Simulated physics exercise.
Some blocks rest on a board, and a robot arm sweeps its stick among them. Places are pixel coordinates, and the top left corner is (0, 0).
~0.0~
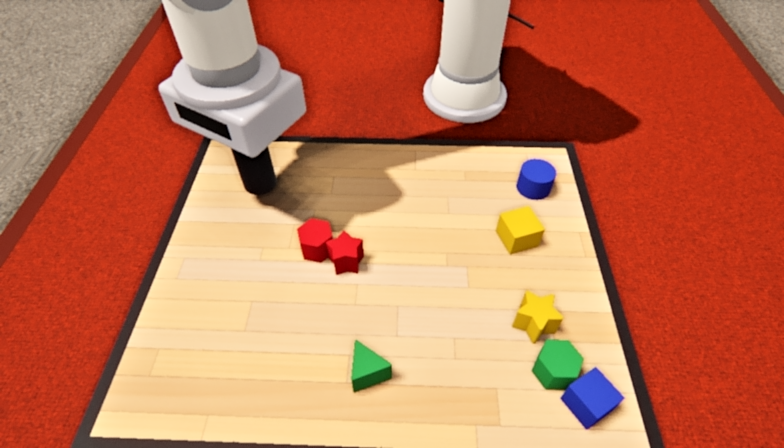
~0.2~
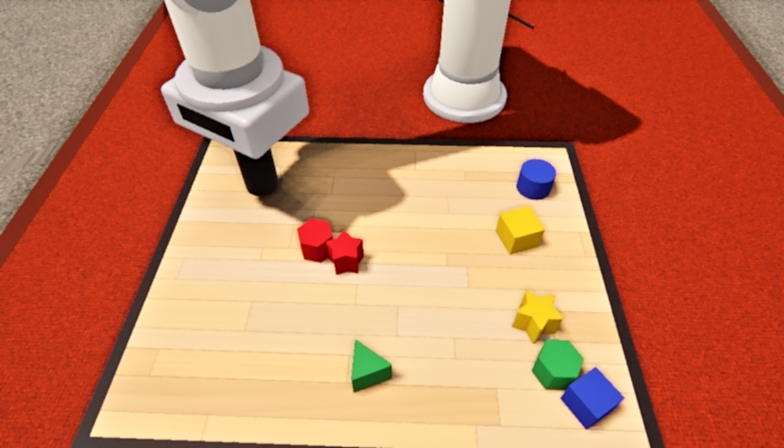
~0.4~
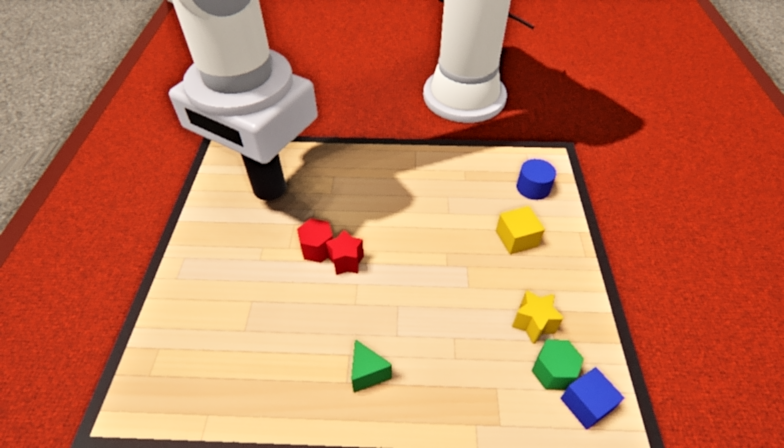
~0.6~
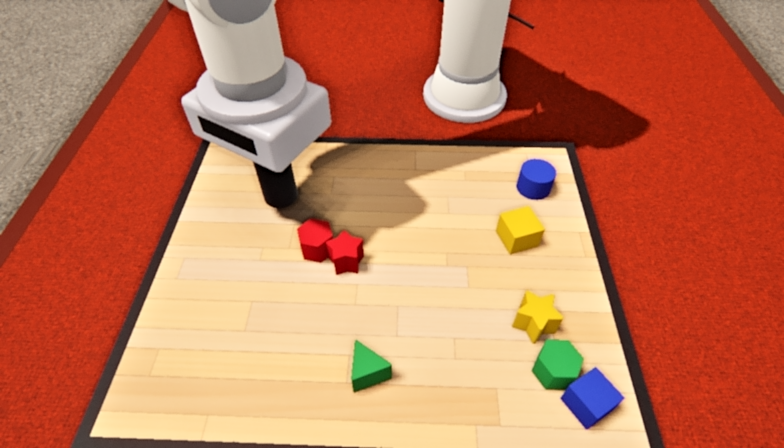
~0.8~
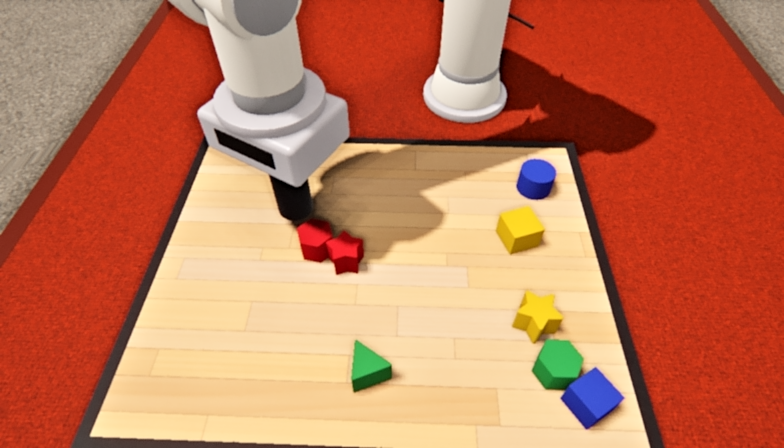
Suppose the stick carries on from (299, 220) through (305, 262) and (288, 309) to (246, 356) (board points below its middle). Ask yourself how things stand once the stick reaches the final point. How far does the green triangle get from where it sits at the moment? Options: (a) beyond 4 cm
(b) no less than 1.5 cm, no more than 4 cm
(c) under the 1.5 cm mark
c - under the 1.5 cm mark.
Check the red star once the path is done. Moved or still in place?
Shifted out of place.
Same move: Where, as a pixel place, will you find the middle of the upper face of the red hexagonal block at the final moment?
About (330, 287).
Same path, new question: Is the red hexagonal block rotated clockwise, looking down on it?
No, it doesn't check out.
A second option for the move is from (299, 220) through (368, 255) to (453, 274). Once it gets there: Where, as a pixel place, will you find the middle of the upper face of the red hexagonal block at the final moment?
(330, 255)
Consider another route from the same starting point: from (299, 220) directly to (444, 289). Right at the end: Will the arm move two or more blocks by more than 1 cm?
Final answer: Yes.
What follows on the original path. One third of the way, stick (303, 250); red hexagonal block (325, 267), turned 15° anticlockwise; red star (357, 258), turned 70° anticlockwise.
Two thirds of the way, stick (284, 299); red hexagonal block (330, 287), turned 65° anticlockwise; red star (358, 259), turned 80° anticlockwise.
At the end, stick (240, 345); red hexagonal block (330, 287), turned 65° anticlockwise; red star (358, 259), turned 80° anticlockwise; green triangle in place.
